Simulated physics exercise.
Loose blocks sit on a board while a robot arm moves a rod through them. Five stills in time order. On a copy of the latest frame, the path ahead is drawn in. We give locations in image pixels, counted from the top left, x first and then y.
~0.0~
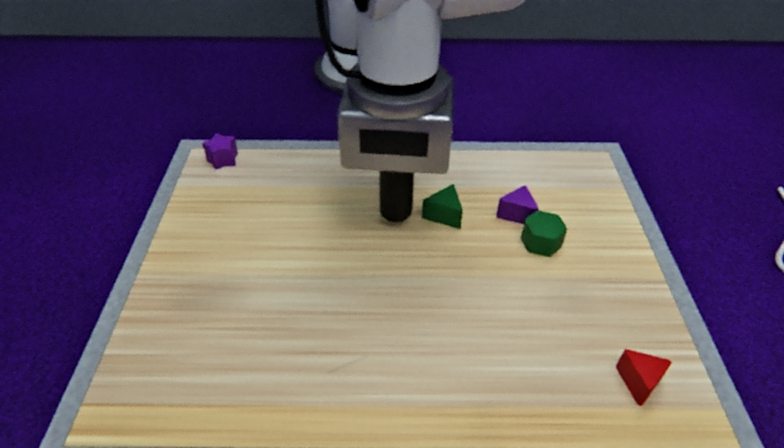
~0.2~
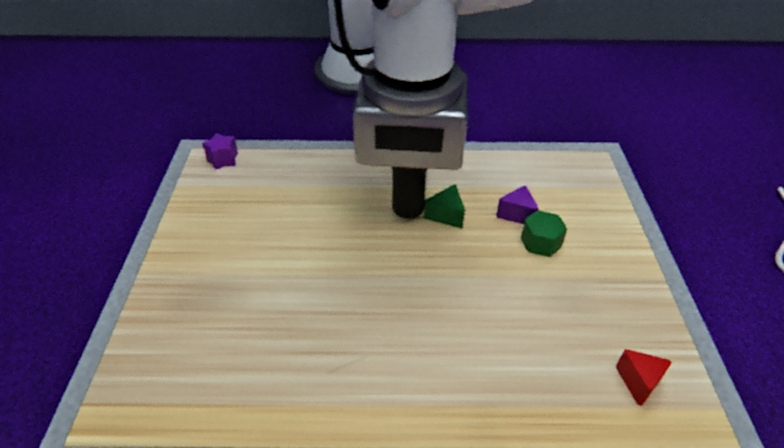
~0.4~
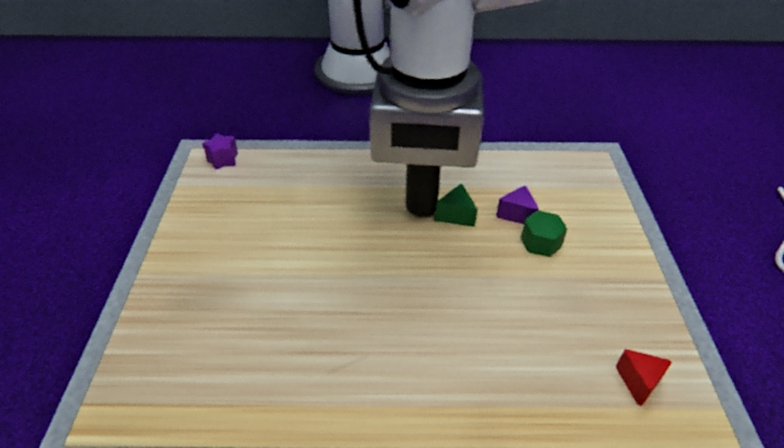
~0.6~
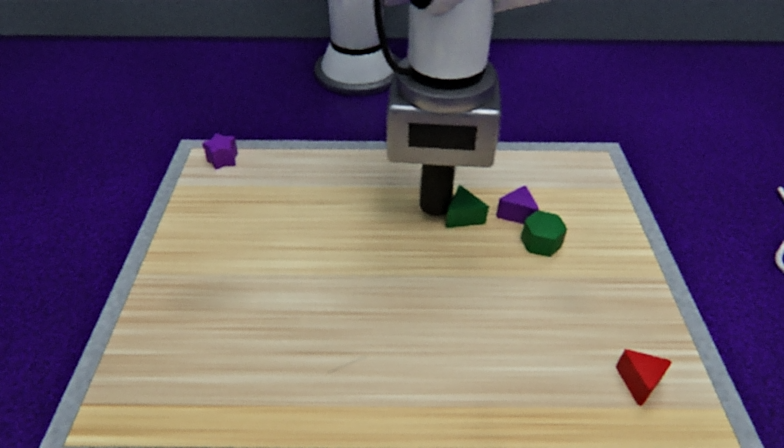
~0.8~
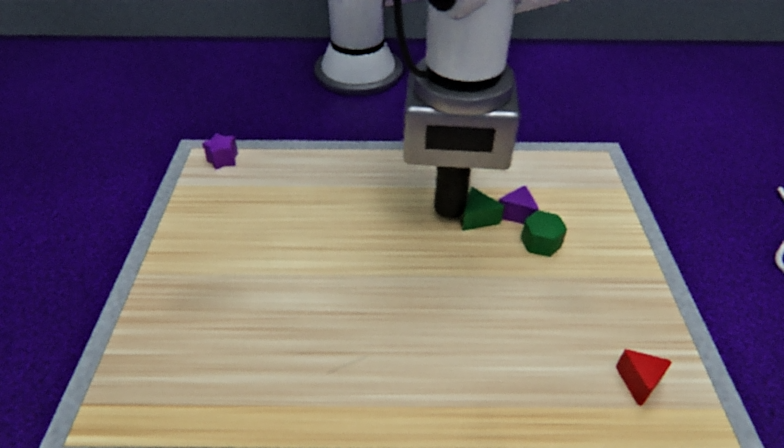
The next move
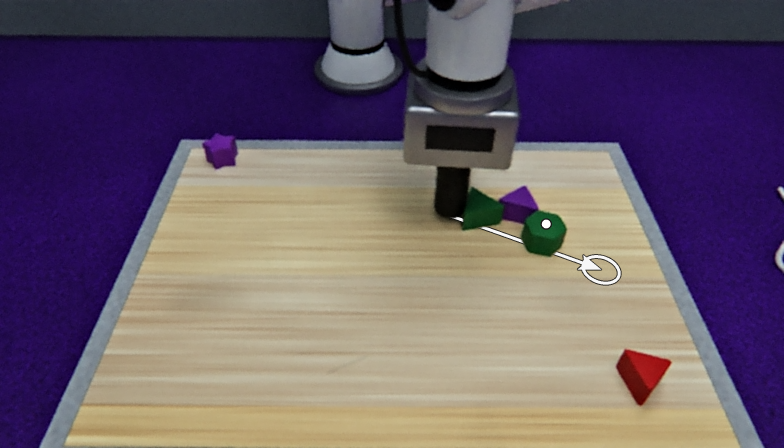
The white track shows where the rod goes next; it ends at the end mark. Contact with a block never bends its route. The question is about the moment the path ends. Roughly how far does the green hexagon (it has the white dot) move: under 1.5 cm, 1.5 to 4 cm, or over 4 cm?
It will move more than 4 cm.
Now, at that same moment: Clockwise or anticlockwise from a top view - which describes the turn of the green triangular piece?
It swings round anticlockwise.
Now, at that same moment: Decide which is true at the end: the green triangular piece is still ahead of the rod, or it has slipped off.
I think it loses its spot in front.
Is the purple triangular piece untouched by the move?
No, it doesn't check out.
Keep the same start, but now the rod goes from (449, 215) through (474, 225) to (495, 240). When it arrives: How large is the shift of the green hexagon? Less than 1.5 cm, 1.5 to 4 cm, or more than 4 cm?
Less than 1.5 cm.
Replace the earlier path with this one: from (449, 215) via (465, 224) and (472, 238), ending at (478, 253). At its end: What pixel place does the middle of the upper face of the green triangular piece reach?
(500, 208)
Drawn move, in a line from (449, 215) to (601, 270); the dot is on the green hexagon.
The first path, step by step. One third of the way, rod at (498, 225); green triangular piece at (530, 211), turned 30° anticlockwise; purple triangular piece at (528, 195); green hexagon at (559, 227), turned 15° clockwise.
Two thirds of the way, rod at (550, 243); green triangular piece at (554, 209), turned 60° anticlockwise; purple triangular piece at (530, 193), turned 25° anticlockwise; green hexagon at (589, 231), turned 60° clockwise.
At the end, rod at (604, 263); green triangular piece at (555, 209), turned 65° anticlockwise; purple triangular piece at (530, 193), turned 25° anticlockwise; green hexagon at (622, 230), turned 20° clockwise.
